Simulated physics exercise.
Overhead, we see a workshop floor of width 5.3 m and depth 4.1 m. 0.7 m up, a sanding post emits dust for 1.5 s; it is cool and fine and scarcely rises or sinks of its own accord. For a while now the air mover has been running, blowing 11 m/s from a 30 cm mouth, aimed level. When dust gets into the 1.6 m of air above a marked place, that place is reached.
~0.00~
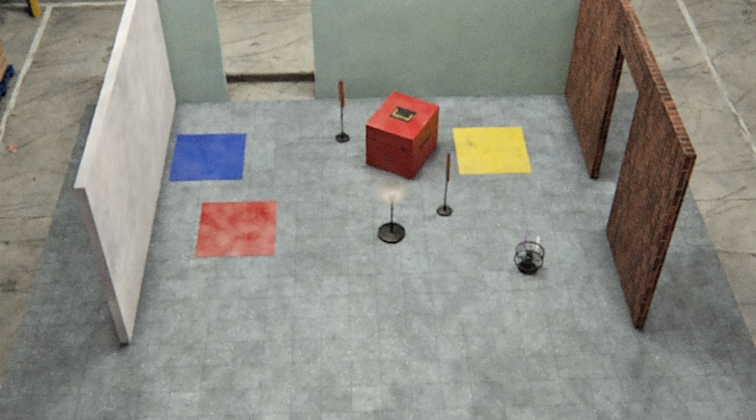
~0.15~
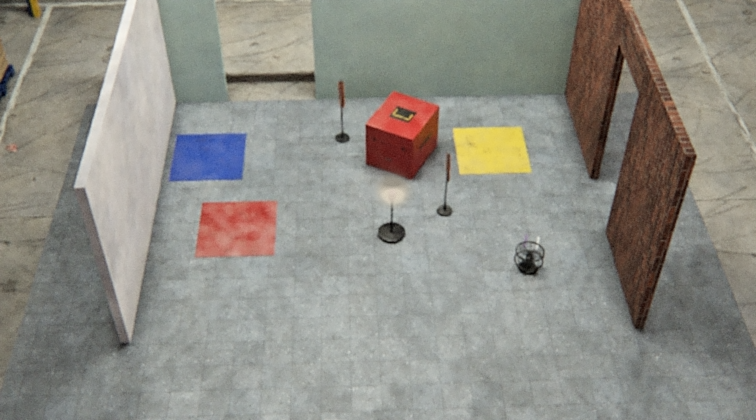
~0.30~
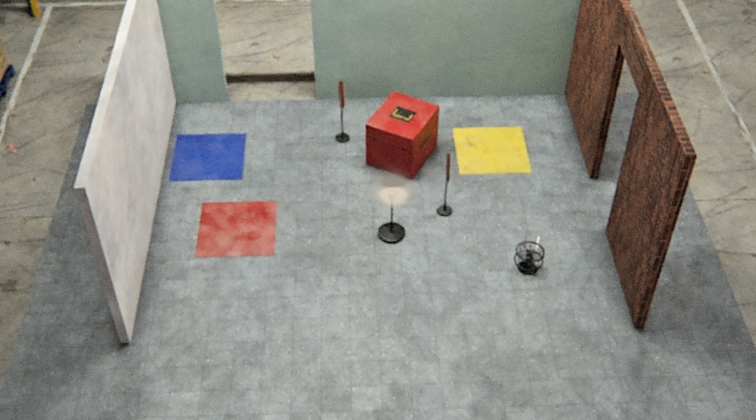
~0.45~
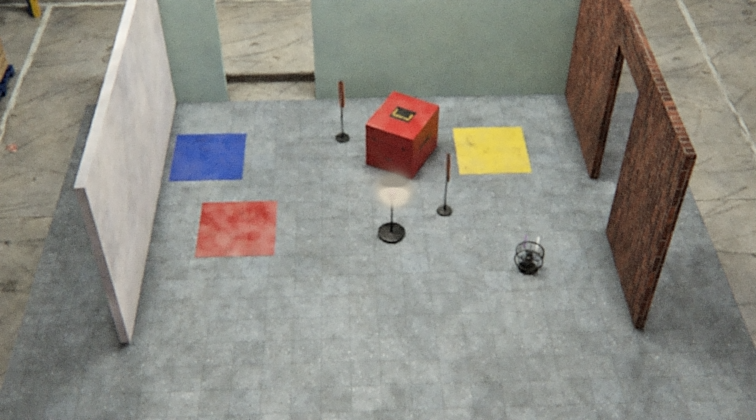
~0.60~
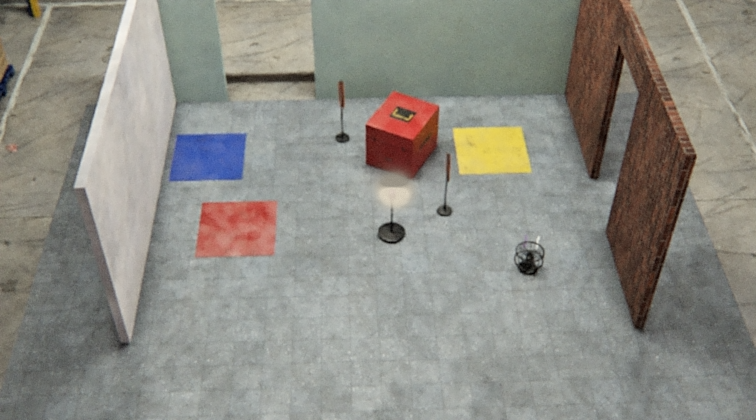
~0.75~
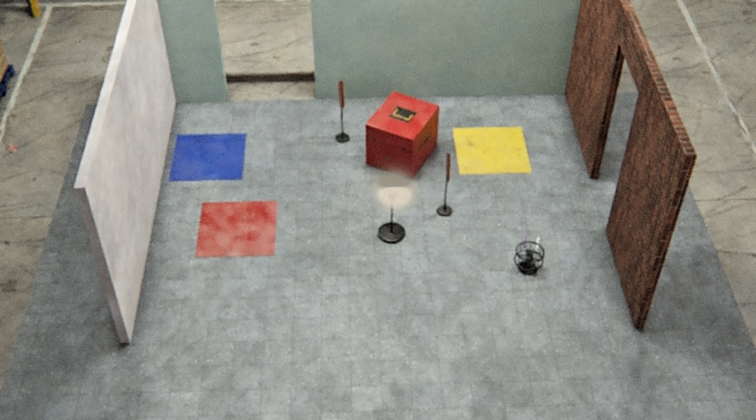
On a grey workshop floor, pale dust hangs above a post and thickens slightly.
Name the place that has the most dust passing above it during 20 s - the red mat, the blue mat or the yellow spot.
Most of it passes above the yellow one.
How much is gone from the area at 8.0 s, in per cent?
Estimated share: Some 0 %.
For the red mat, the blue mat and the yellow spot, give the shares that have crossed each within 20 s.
0 % red, 30 % blue, 100 % yellow.
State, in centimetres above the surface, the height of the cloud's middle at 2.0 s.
Middle height: Approx. 60 cm.
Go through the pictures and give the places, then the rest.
In the first picture, the dust is thickest near (392, 191), the sanding post stands at (392, 199) and the air mover is at (529, 256).
In the second picture, the dust is thickest near (393, 190), the blue mat is centred on (209, 157), the red mat is centred on (237, 228) and the yellow spot is centred on (491, 150).
In the third picture, the dust is thickest near (393, 190), a ribbon ends at (448, 181) and a ribbon ends at (342, 108).
In the fourth picture, the dust is thickest near (394, 189) and the top of a packing case is at (403, 114).
In the fifth picture, the dust is thickest near (394, 189).
In the sixth picture, the dust is thickest near (395, 189), a ribbon ends at (447, 181) and a ribbon ends at (342, 108).
By 2.0 s, 0 % is gone from the area; 0 % has passed over the blue mat, 0 % over the red mat and 0 % over the yellow spot, and the middle of the rest is near (399, 188).
By 4.0 s, 0 % is gone from the area; 0 % has passed over the blue mat, 0 % over the red mat and 0 % over the yellow spot, and the middle of the rest is near (413, 186).
By 8.0 s, 0 % is gone from the area; 0 % has passed over the blue mat, 0 % over the red mat and 0 % over the yellow spot, and the middle of the rest is near (449, 183).
By 20.0 s, 20 % is gone from the area; 26 % has passed over the blue mat, 0 % over the red mat and 99 % over the yellow spot, and the middle of the rest is near (176, 71).
